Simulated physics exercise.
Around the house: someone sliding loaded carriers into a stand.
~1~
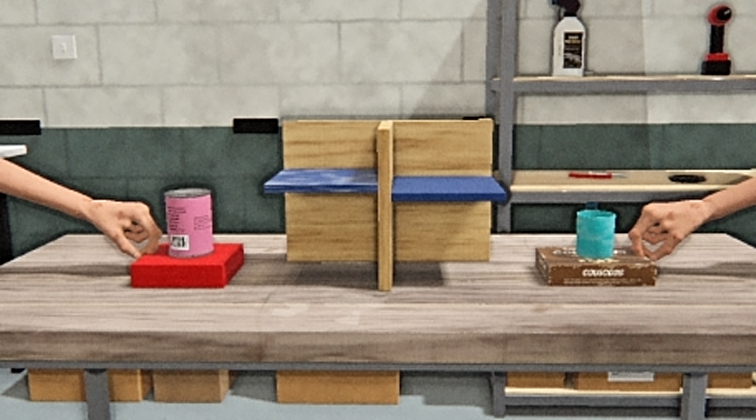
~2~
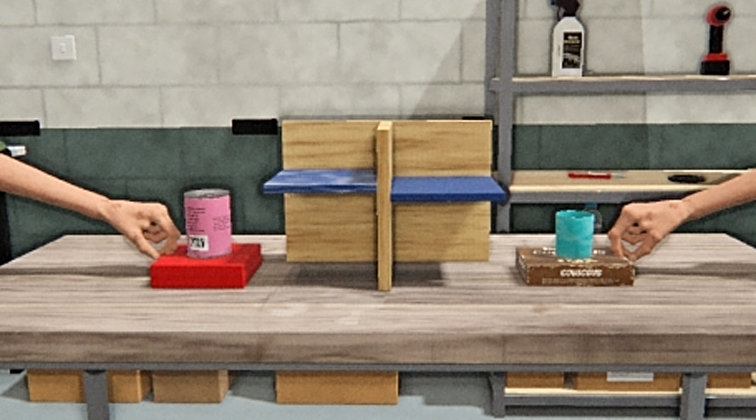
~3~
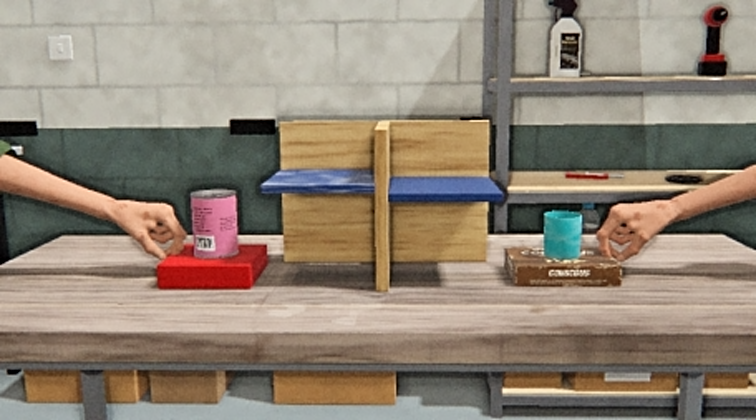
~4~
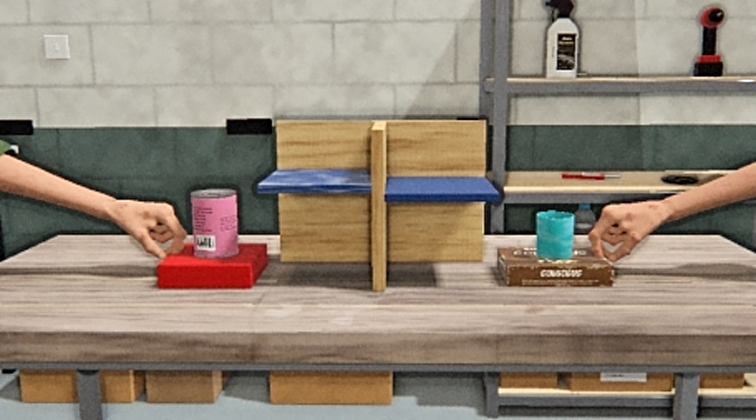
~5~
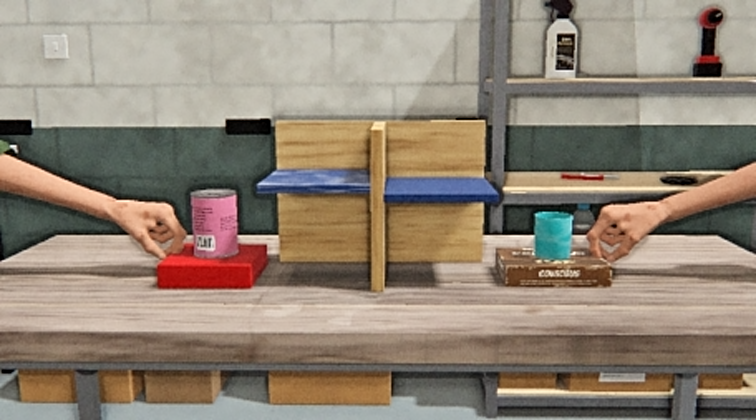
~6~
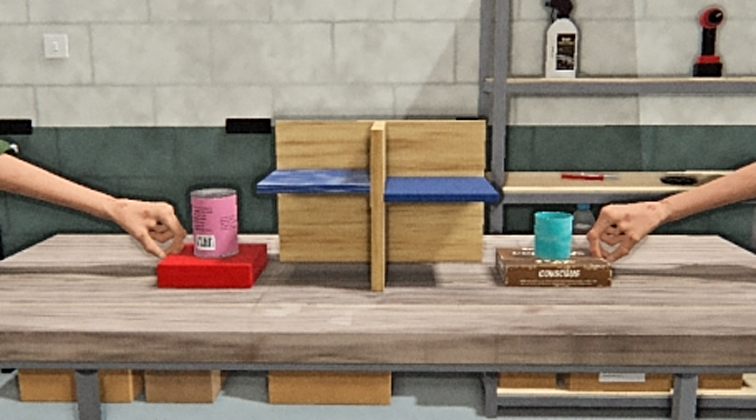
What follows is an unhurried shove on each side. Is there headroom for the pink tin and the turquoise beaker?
Here the pink tin rides in untouched and the turquoise beaker rides in untouched.
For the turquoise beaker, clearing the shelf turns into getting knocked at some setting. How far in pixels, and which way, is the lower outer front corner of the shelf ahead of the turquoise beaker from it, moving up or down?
A shift of 24 pixels, going down.
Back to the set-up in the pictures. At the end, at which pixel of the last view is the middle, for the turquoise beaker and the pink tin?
First (442, 236), then (313, 223).
Then, 0.82 s after the last picture, pink tin riding along near (243, 223); turquoise beaker riding along near (517, 236).
Then, 1.52 s after the last picture, pink tin riding along near (277, 223); turquoise beaker riding along near (475, 236).
At rest, the pink tin passes below, near (313, 224); the turquoise beaker passes below, near (442, 236).
